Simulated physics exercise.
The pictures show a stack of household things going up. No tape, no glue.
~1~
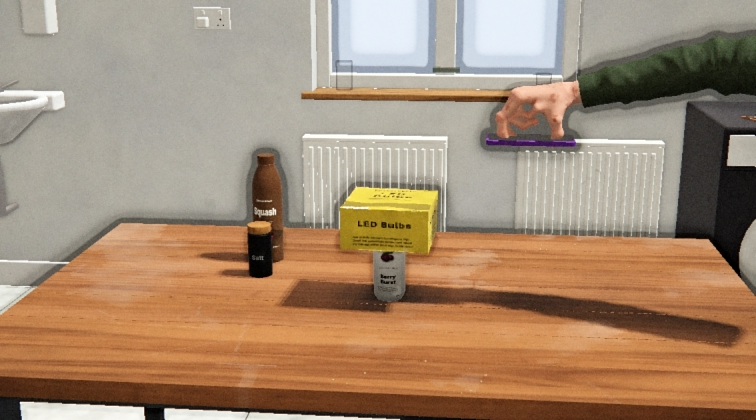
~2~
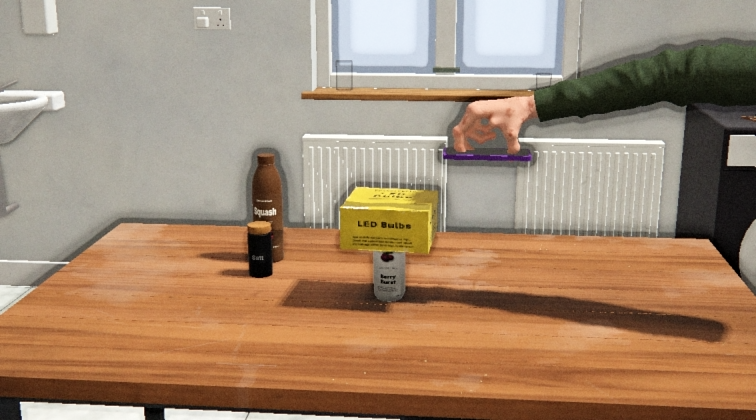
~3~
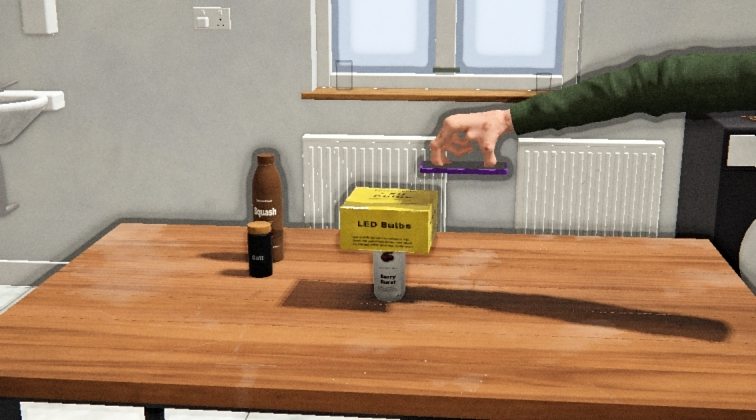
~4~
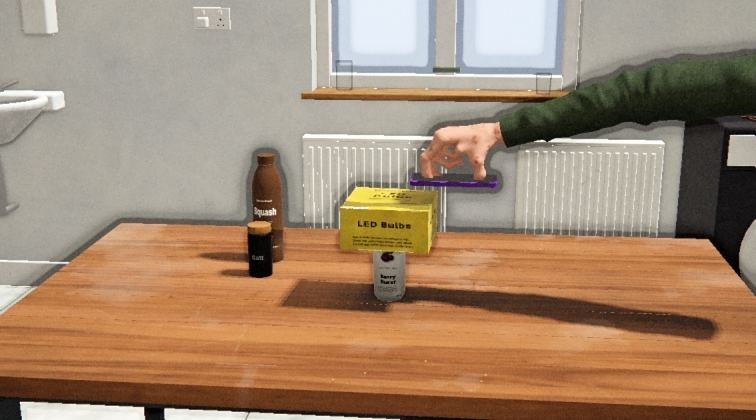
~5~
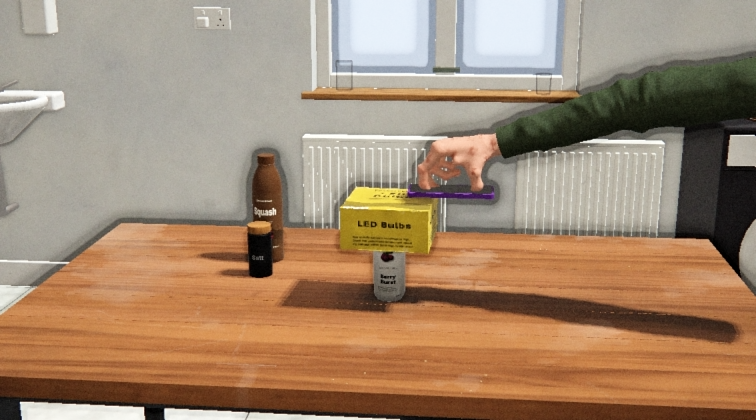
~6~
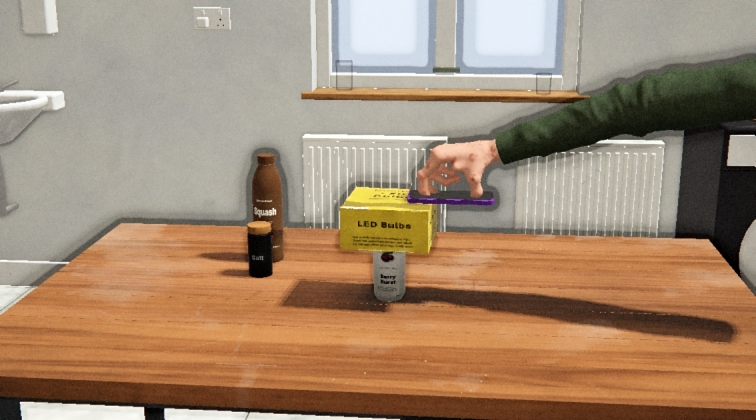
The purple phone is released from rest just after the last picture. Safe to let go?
Outcome: The pile comes apart.
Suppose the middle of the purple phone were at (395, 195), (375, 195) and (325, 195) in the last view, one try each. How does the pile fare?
In the first case it holds; in the second case it holds; in the third case it gives way.
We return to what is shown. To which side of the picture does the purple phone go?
It goes to the right.
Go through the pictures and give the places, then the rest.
Still above its spot; purple phone (530, 140); brown bottle (268, 208), in the first picture.
Still above its spot; purple phone (487, 154); yellow box (390, 219), in the second picture.
Still above its spot; purple phone (464, 168); brown bottle (268, 208), in the third picture.
Still above its spot; purple phone (454, 180); yellow box (390, 219), in the fourth picture.
Still above its spot; purple phone (451, 191); brown bottle (268, 208), in the fifth picture.
Set down, still held; purple phone (451, 198); yellow box (390, 219), in the sixth picture.
Then, 0.30 s after the last picture, purple phone now fallen.
Then, 0.40 s after the last picture, things are still on the move.
Then, 0.60 s after the last picture, as before.
Then, 1.50 s after the last picture, nothing new.
At rest, fallen, purple phone; the other 4 in place. Seen from the same camera at the end, purple phone near (523, 293). The pile gives way.
